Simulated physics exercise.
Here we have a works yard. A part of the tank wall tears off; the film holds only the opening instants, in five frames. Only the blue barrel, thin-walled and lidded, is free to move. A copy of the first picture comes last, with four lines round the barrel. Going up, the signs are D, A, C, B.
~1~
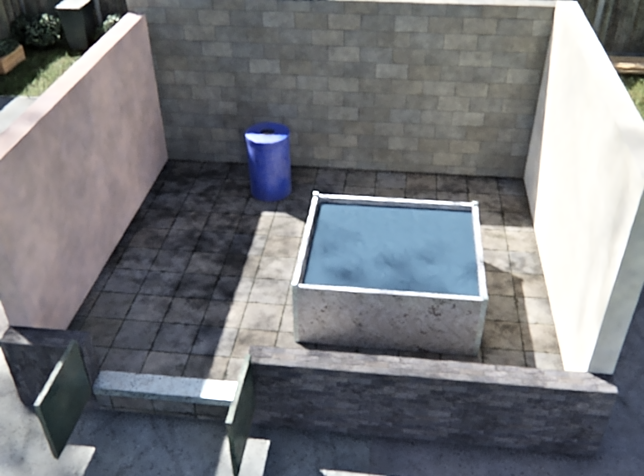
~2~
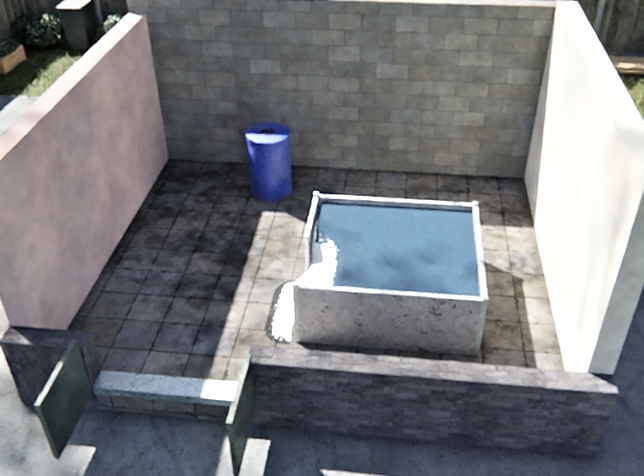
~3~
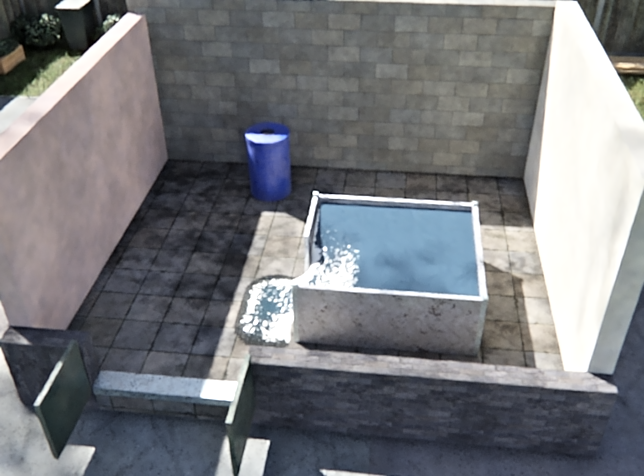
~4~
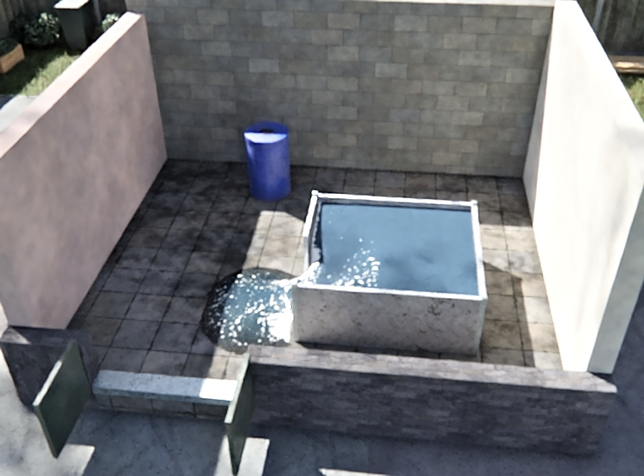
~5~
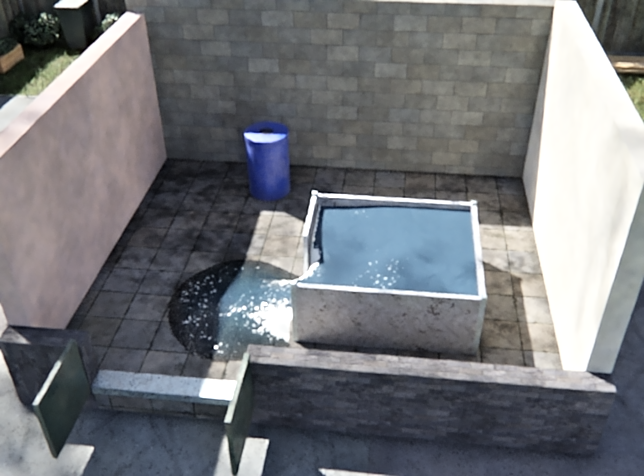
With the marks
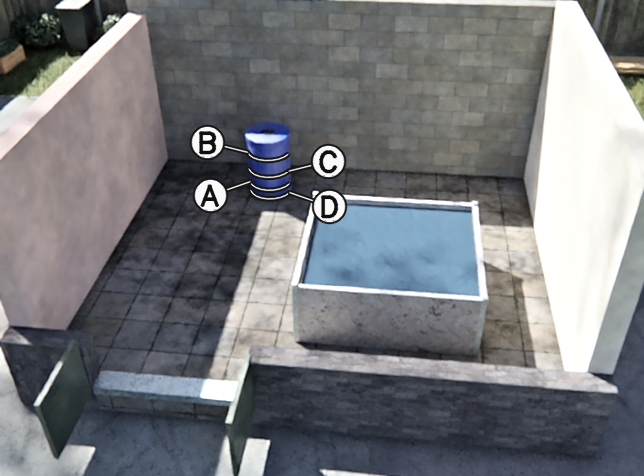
Water pours from the left side of a full tank and spreads leftward across the paving.
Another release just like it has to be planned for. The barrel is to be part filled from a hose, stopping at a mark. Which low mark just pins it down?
A.
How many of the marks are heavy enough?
Three.
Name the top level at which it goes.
Here it is level D.
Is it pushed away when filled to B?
No.
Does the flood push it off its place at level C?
No, that is safe.
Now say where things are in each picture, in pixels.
The first frame shows lid of the blue barrel at (268, 132); tank full, its middle at (391, 248); open gate at (170, 342).
In the second frame, 2 % of the ground wet, in view closest to the barrel at (282, 291).
In the third frame, 4 % of the ground wet, in view closest to the barrel at (279, 279).
In the fourth frame, 6 % of the ground wet, in view closest to the barrel at (265, 271).
The fifth frame shows lid of the blue barrel at (267, 132); 10 % of the ground wet, in view closest to the barrel at (251, 264).
On the marked copy, A at (267, 190); B at (265, 160); C at (266, 177); D at (267, 198); from the bottom up D, A, C, B.
With A, it does not move.
With B, it does not move.
With C, it does not move.
With D, it is pushed about twice its own width away.
